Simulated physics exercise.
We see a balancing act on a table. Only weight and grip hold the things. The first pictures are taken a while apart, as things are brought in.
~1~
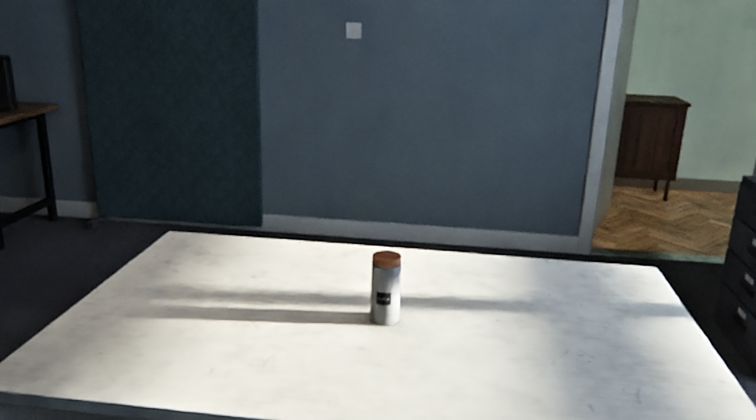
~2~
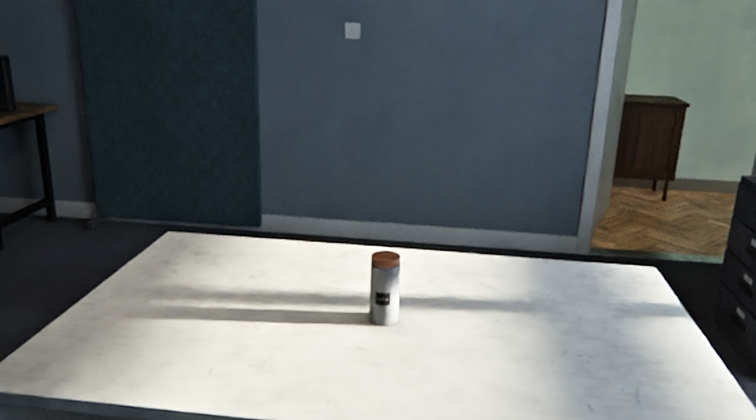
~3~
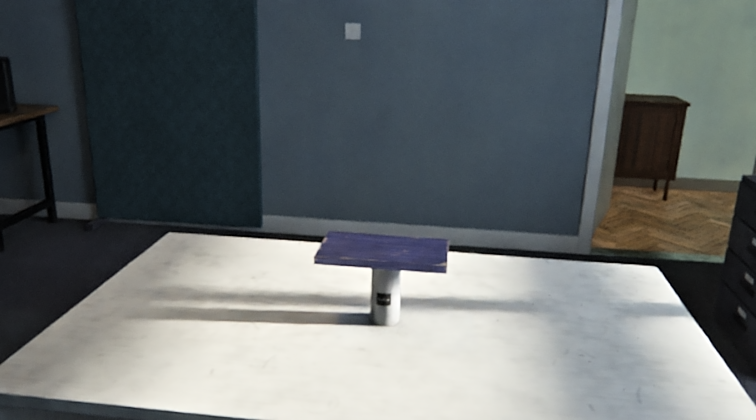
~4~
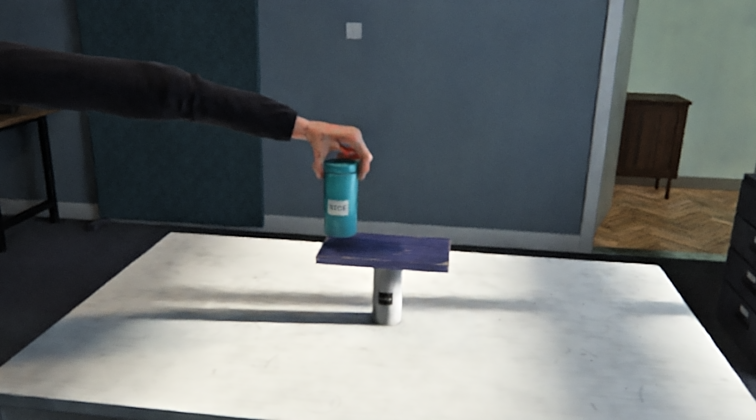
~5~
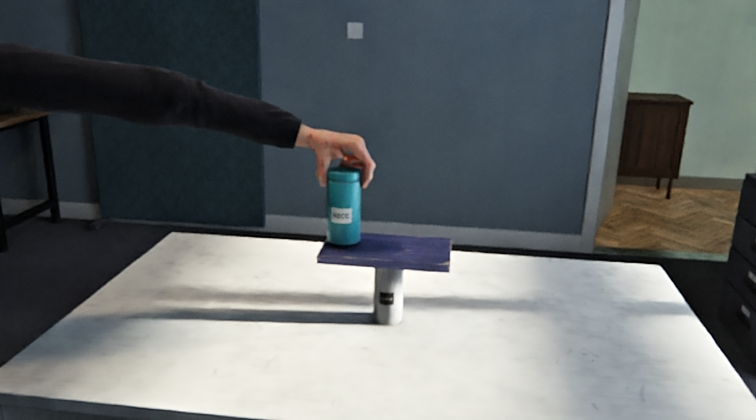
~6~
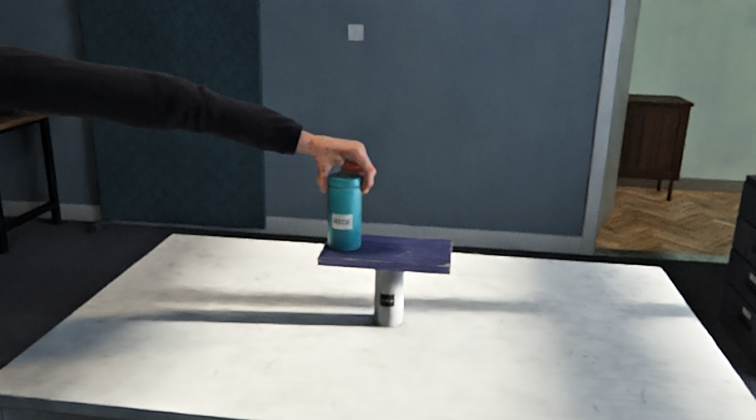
A hand in a dark sleeve reached in from the left and lowered a turquoise jar onto the left side of a purple board, which had appeared on top of a small grey jar.
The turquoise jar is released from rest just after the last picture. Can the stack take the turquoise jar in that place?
The stack loses its balance.
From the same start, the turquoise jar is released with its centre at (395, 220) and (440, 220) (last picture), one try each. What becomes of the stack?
First, it holds; second, it comes apart.
Then, 0.50 s on from there, turquoise jar now fallen; blue board turned 72° from how it was put.
Then, 0.80 s on from there, blue board now fallen.
In the end, fallen, turquoise jar and blue board; grey jar unmoved. The stack comes apart.
